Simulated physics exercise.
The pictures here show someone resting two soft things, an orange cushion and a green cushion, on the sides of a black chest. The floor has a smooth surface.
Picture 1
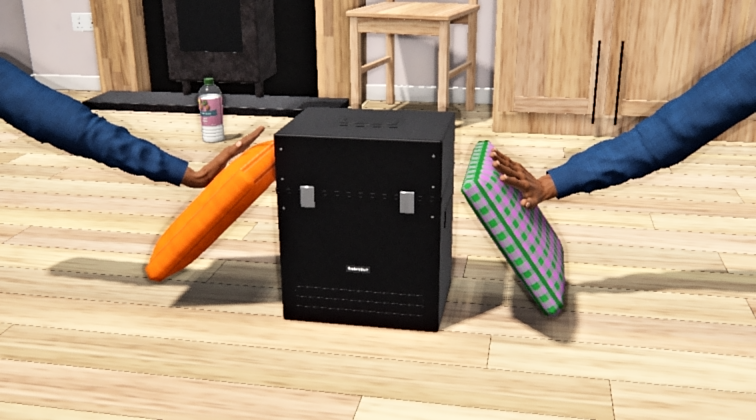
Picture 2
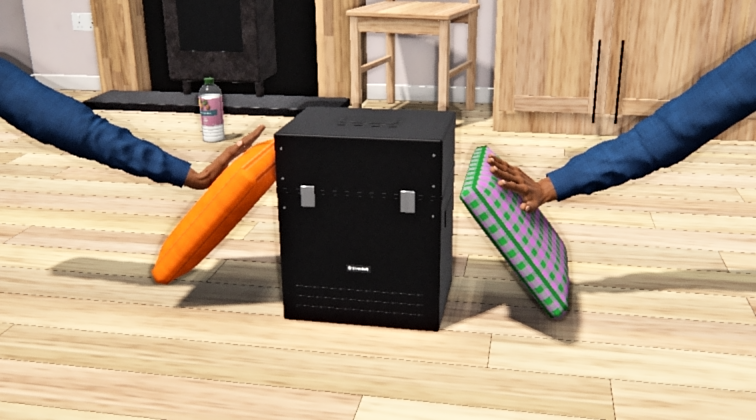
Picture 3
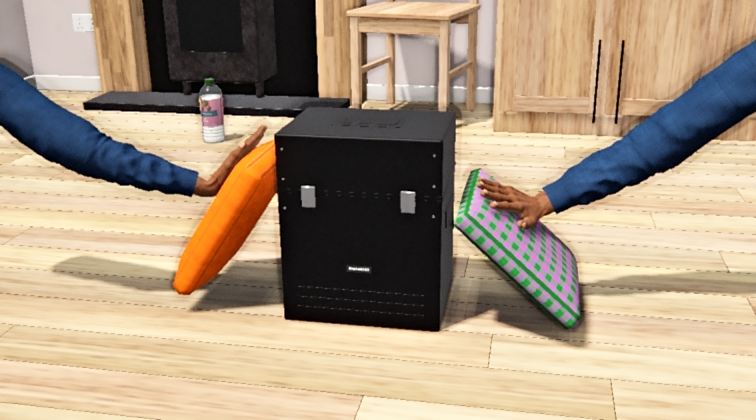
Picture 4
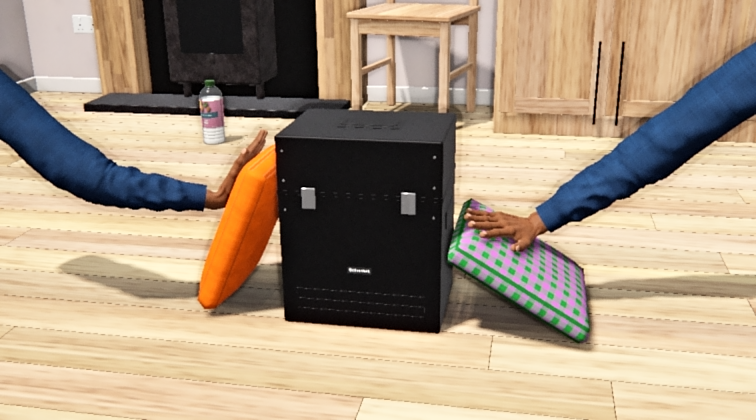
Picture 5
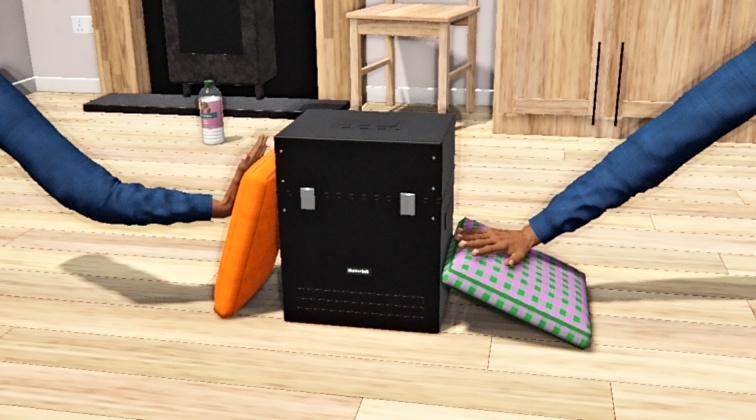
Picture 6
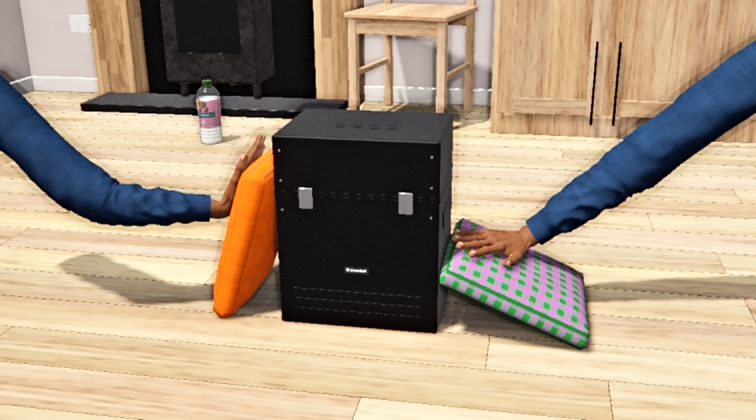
On a wooden floor, hands tilt an orange cushion upright and lower a green-checked one beside a black chest.
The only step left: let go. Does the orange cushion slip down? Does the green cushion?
Checking both, the orange cushion does not slip, the green cushion slips down.
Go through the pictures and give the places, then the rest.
The first frame shows orange cushion foot (153, 276), head (248, 178); green cushion foot (553, 311), head (468, 186).
The second frame shows orange cushion foot (160, 279); green cushion foot (558, 314).
The third frame shows orange cushion foot (182, 290); green cushion foot (572, 324).
The fourth frame shows orange cushion foot (207, 305); green cushion foot (583, 337).
The fifth frame shows orange cushion foot (224, 314); green cushion foot (587, 343).
The sixth frame shows orange cushion foot (223, 314), head (257, 177), almost upright; green cushion foot (585, 343), head (444, 278), at a low slant.
Then, 0.22 s on from there, orange cushion propped as before near (259, 226); green cushion slipping down near (519, 288).
Then, 0.34 s on from there, orange cushion propped as before near (259, 226); green cushion flat on the floor near (521, 298).
In the end, orange cushion propped as before near (259, 226); green cushion flat on the floor near (520, 298). The orange cushion remains propped up and the green cushion slips and lies down.
